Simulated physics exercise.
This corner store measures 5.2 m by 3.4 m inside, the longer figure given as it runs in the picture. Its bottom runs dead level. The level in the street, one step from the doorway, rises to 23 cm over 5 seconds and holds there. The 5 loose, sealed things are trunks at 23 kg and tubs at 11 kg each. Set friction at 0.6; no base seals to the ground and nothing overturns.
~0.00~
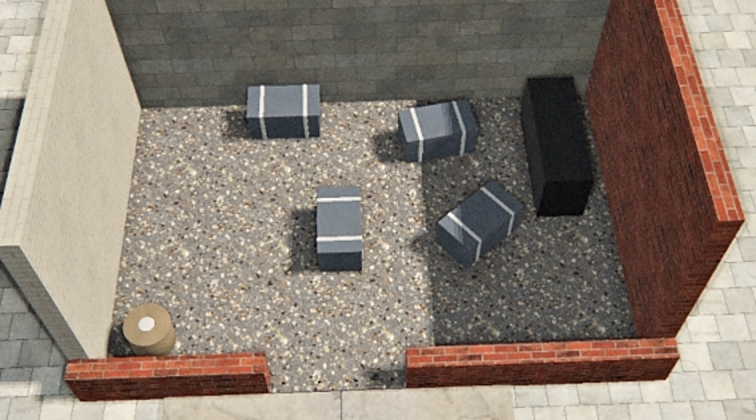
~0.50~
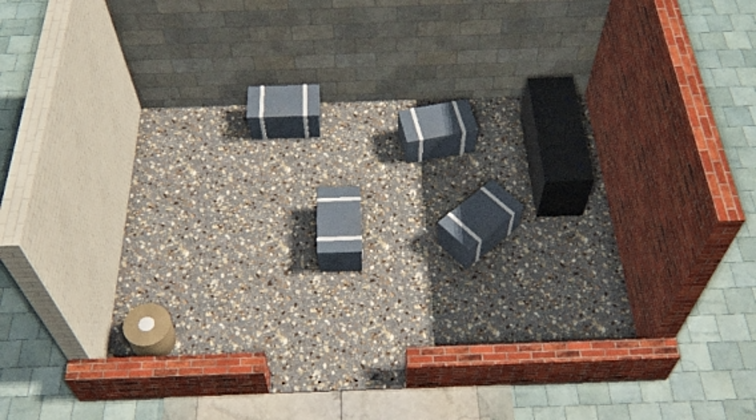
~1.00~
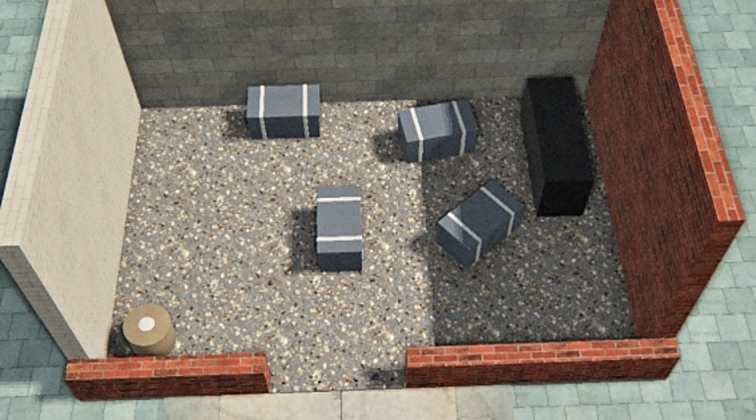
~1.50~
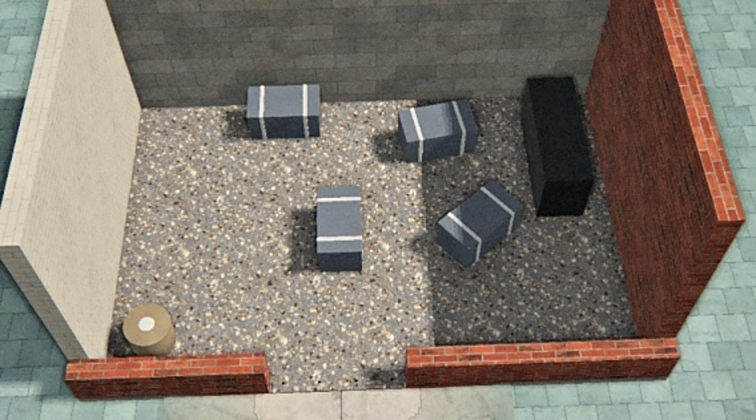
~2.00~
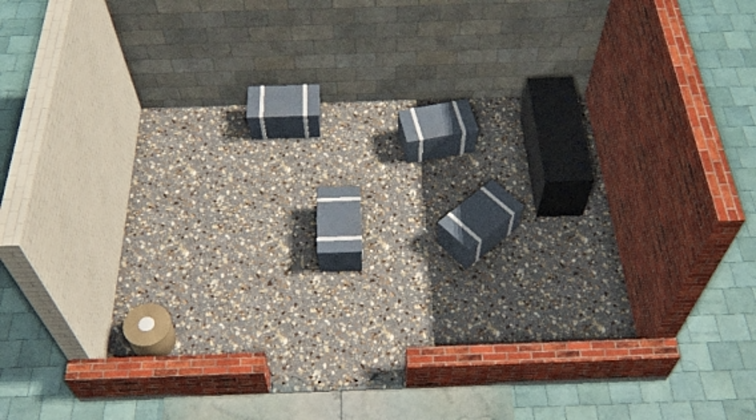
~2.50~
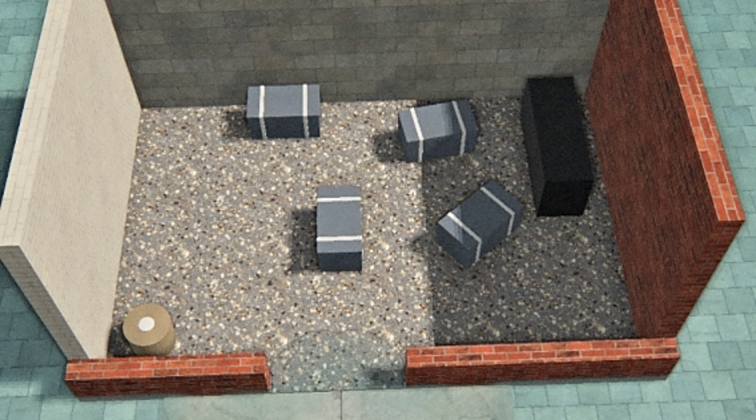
Water tints the grey paving blue-green around a roofless, gravel-floored store, seen from a high, fixed view, with a grey back wall, a pale left wall and red brick at right and front. Inside sit four blue-grey trunks with white bands, a long black box at right and a tan drum at lower left. The water deepens slightly outside, then a thin film slips through the front doorway, while everything inside stays still.
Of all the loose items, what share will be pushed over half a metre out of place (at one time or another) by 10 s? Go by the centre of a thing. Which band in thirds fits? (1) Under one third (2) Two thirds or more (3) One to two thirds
Answer: 3.
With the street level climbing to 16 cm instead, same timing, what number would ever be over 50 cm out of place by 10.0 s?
Then the count would be 0.
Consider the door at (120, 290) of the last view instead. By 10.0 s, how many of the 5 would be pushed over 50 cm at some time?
Result: 3 of them.
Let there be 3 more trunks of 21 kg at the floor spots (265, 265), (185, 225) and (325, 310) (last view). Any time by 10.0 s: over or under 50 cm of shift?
Respectively, higher, higher and higher.
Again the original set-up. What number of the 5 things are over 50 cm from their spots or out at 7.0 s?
Count: 1.
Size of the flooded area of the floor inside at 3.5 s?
That flooded area is roughly 1.5 m2.
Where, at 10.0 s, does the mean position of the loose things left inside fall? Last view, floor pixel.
It works out to somewhere near (368, 190) on the floor.
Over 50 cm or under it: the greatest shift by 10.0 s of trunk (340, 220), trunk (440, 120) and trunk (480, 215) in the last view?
One by one: Above; above; below.
After 3.5 s 0 of 5 are over 50 cm from their spots; 0 afloat.
After 4.5 s 0 of 5 are over 50 cm from their spots; 0 afloat.
After 7.0 s 1 of 5 are over 50 cm from their spots; 0 afloat.
After 10.0 s 2 of 5 are over 50 cm from their spots, and 2 have been at some point; 3 afloat.
